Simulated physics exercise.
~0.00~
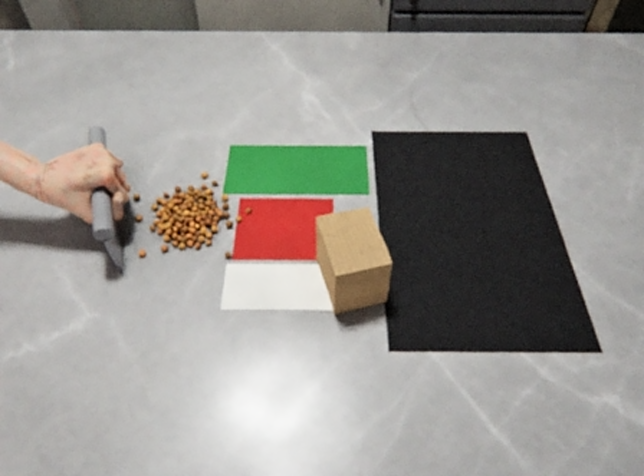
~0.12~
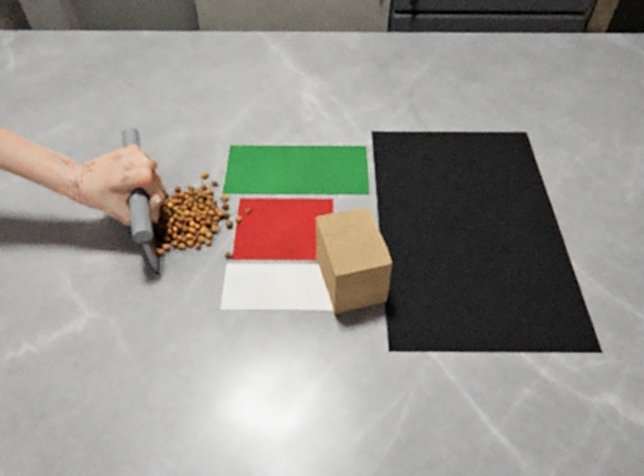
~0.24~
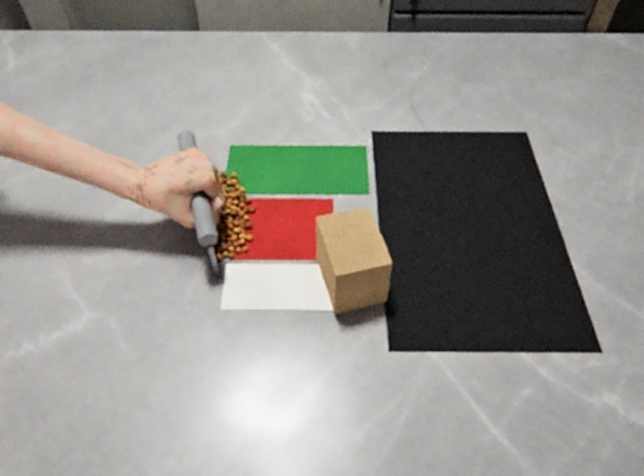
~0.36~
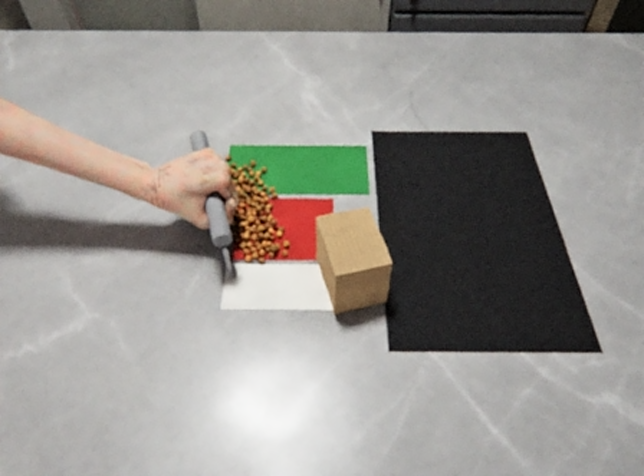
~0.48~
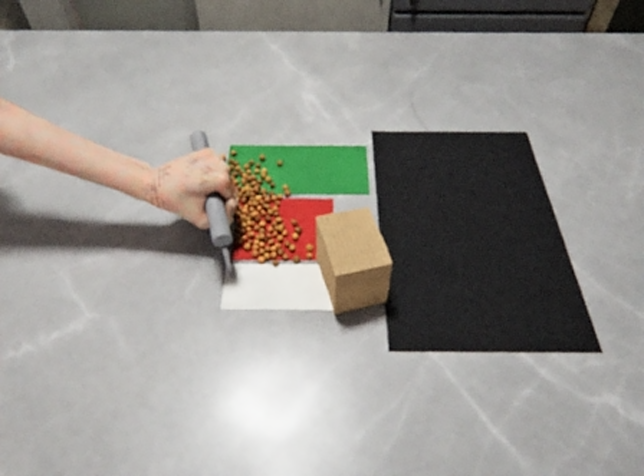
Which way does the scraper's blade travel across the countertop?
The blade travels to the right, pushing the chickpeas towards the mats.
